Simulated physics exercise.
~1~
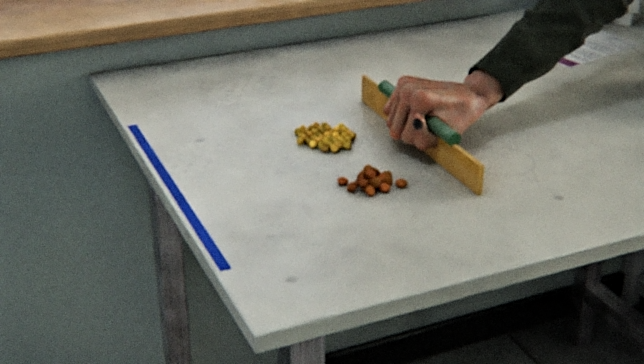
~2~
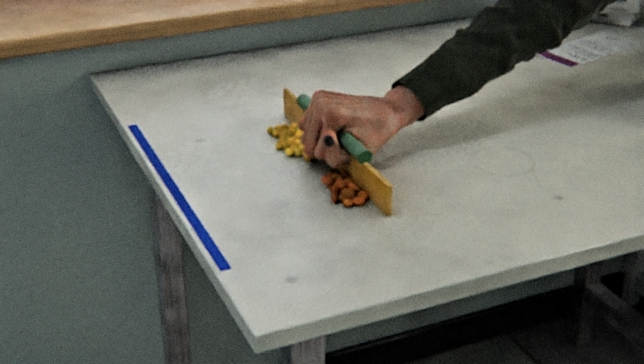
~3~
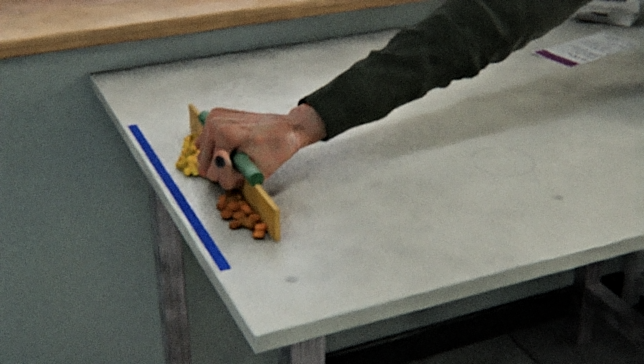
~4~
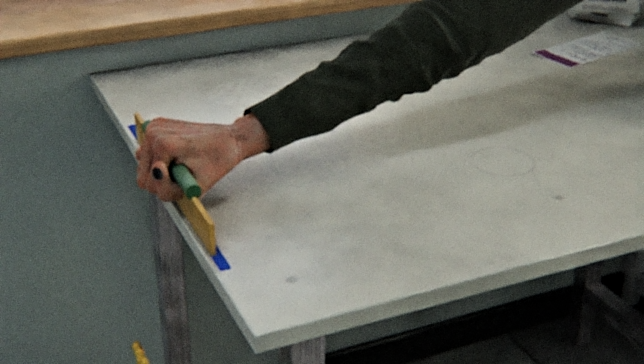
At first, a small yellow heap and a reddish-brown heap sit apart on a pale table, while a hand in a dark sleeve holds a flat scraper with a green grip to their right. The hand pushes the scraper left until it meets both heaps. It keeps sweeping, driving the loose pieces together across the surface toward the strip of blue tape near the left edge. The blade then reaches the tape, and neither heap can be seen on the tabletop. A few yellow pieces show in the air below the edge.
